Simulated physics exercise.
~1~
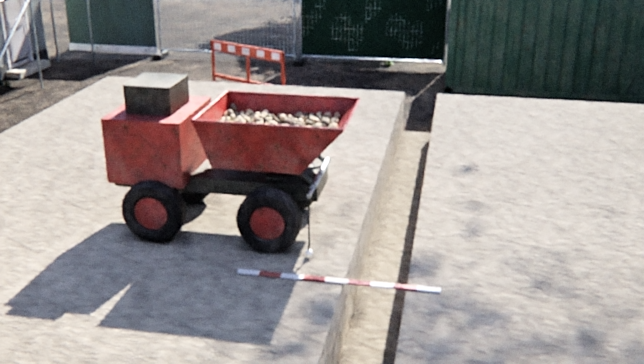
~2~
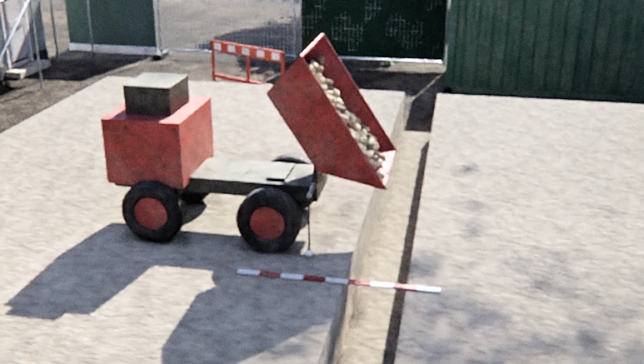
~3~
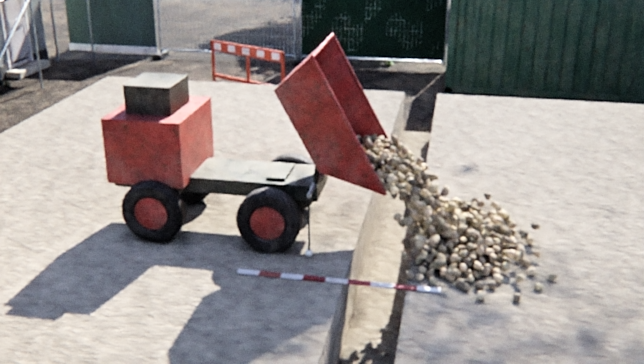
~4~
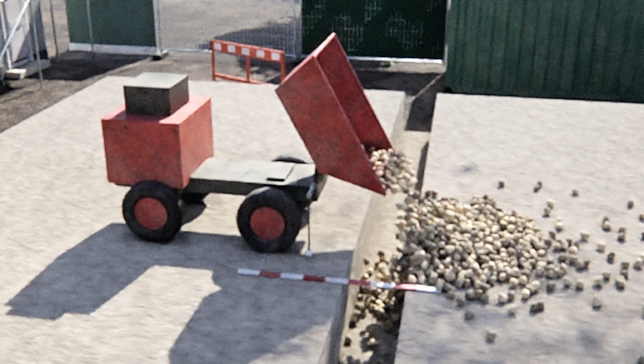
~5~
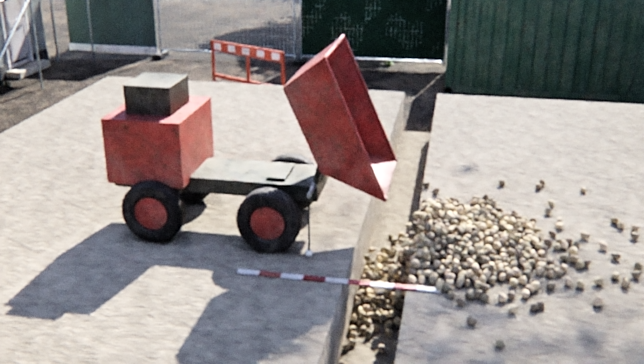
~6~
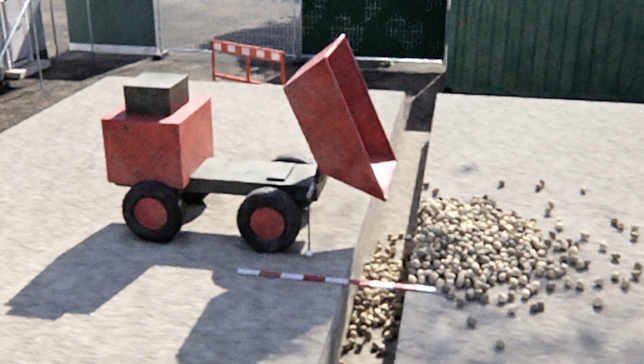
A sunlit building site with pale ground is seen from above, with green walls, a mesh fence and an orange-and-white barrier at the back. On the left stands a red dumper with black tyres, its body full of pale rounded stones, facing a narrow trench with a red-and-white striped staff lying by it. The body tips steeply toward the right, the stones at first staying inside. Then they pour over the trench and scatter across the far side, some dropping in. The emptied body stays raised, with most stones heaped beyond the trench and a smaller share inside it.
